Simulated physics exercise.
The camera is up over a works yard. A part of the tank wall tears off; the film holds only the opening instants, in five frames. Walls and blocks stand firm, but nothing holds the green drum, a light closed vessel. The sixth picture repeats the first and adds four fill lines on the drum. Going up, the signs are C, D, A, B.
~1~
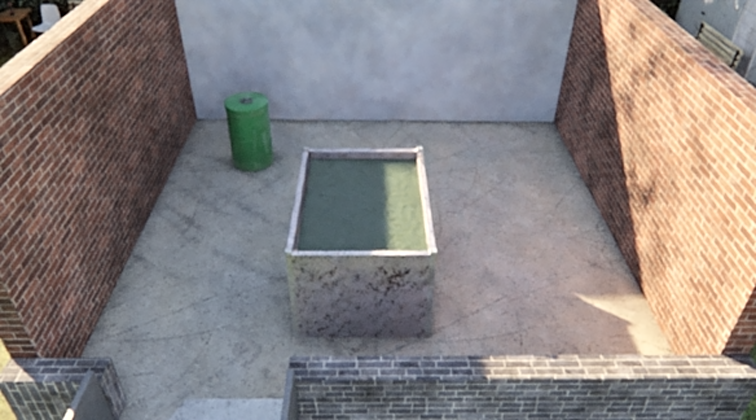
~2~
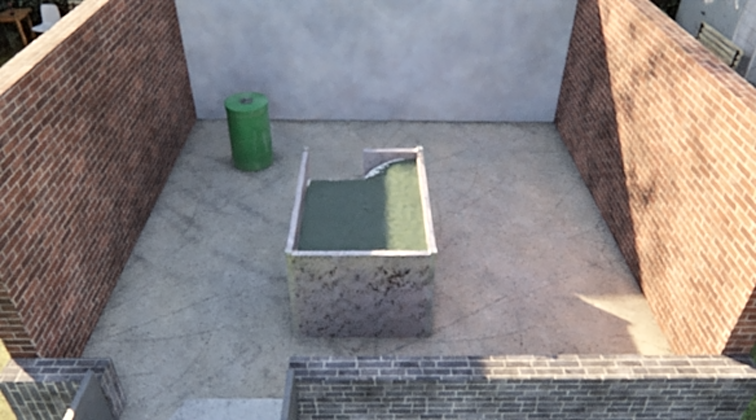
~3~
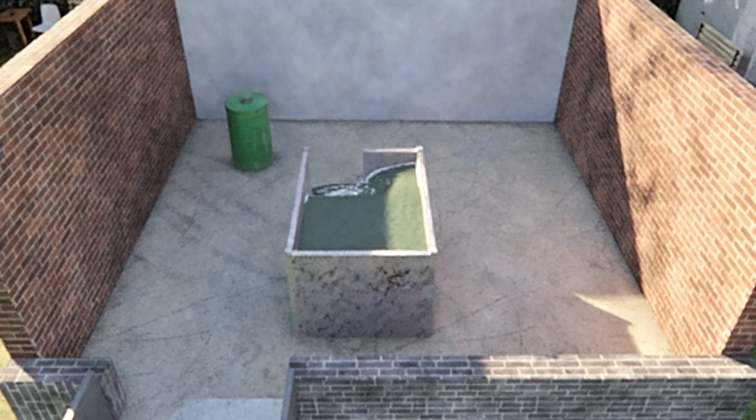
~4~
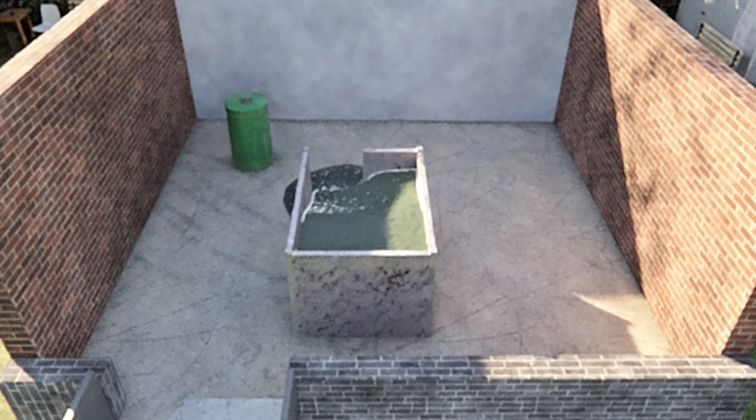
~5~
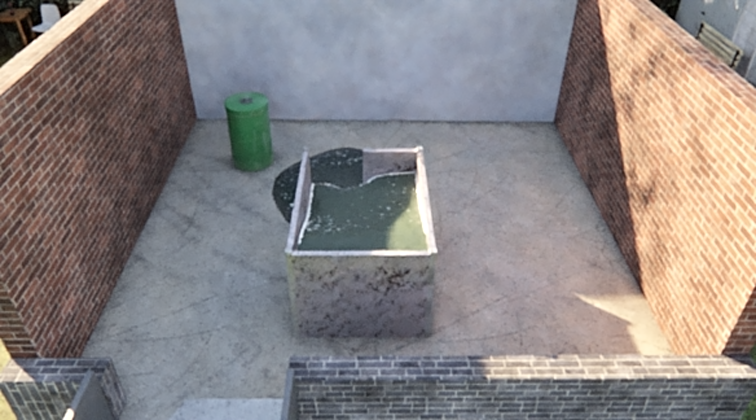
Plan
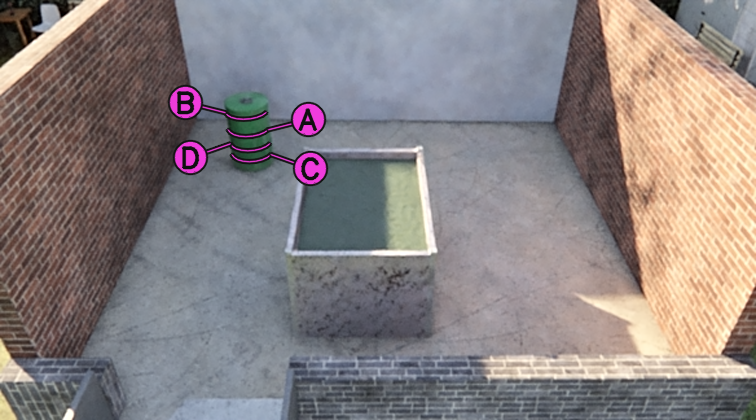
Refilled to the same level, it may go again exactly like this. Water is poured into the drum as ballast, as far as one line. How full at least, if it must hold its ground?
Go for D.
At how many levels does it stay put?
Three of the four.
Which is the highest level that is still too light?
It is C.
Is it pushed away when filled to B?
No.
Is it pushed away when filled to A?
No, not at all.
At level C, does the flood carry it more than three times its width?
No, less.
In magenta, A at (245, 136); B at (243, 119); C at (249, 161); D at (247, 150); from the bottom up C, D, A, B.
With A, it does not move.
With B, it does not move.
With C, it is pushed about its own width away.
With D, it does not move.
